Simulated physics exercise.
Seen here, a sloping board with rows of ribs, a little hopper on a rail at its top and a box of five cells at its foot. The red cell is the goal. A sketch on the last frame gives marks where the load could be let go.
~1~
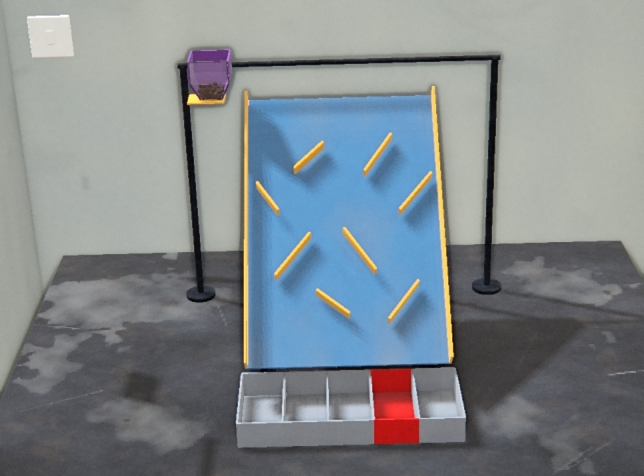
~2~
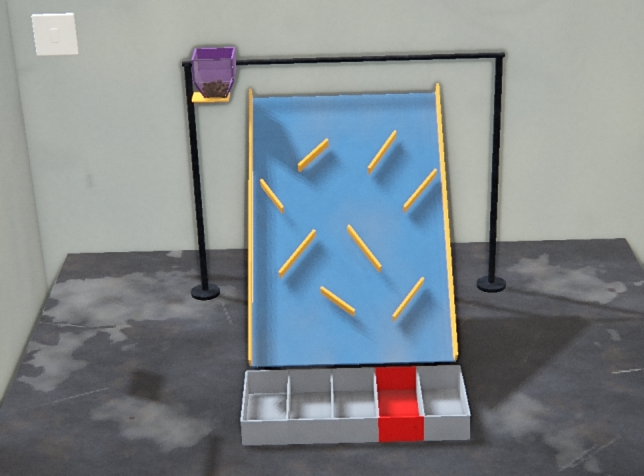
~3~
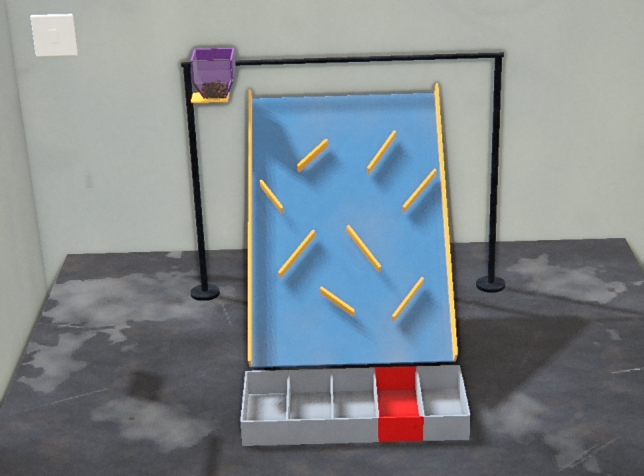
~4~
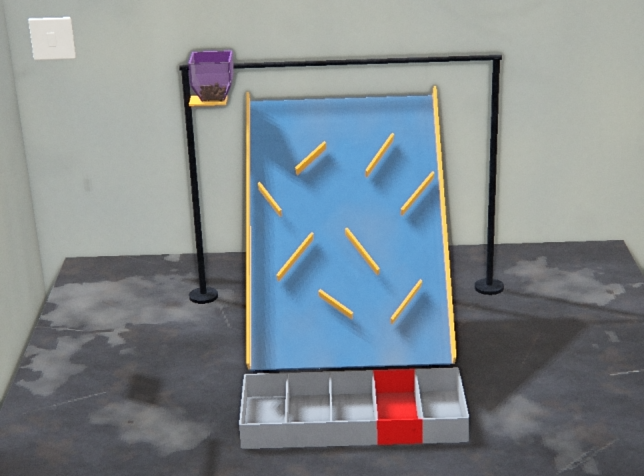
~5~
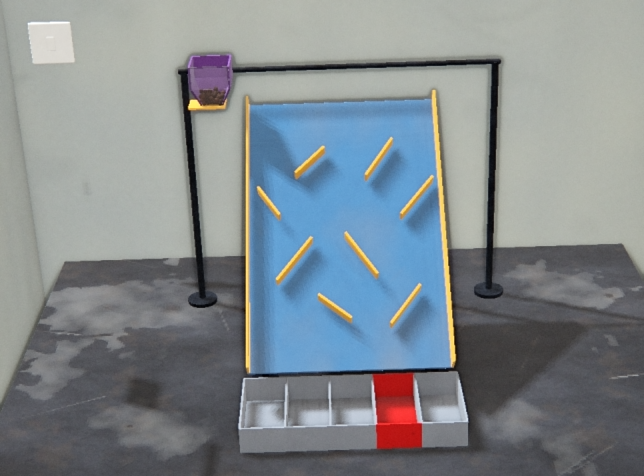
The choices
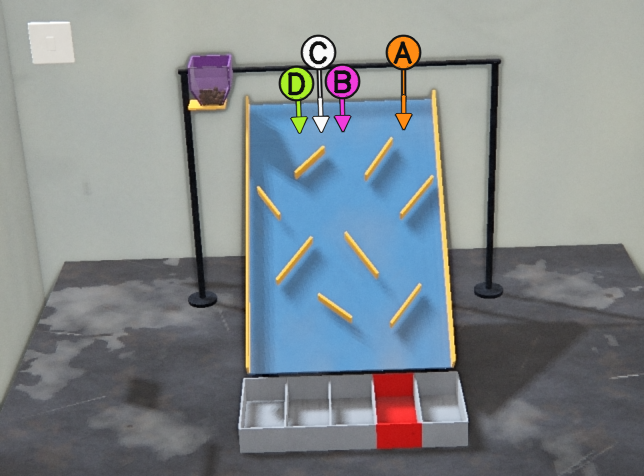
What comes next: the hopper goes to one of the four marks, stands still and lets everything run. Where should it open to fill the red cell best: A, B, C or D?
Choose B.
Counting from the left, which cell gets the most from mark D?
It is the first one.
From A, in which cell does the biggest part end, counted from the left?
It is the third one.
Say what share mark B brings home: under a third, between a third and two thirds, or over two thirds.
Mark B gives between a third and two thirds.
On the marked copy, mark A meets the board at (403, 123); mark B meets the board at (342, 125); mark C meets the board at (321, 126); mark D meets the board at (299, 127).
With A, about a quarter in the red cell, most in other cells.
With B, about half in the red cell, about half in other cells.
With C, a small part in the red cell, most in other cells.
With D, none in the red cell, all in other cells.
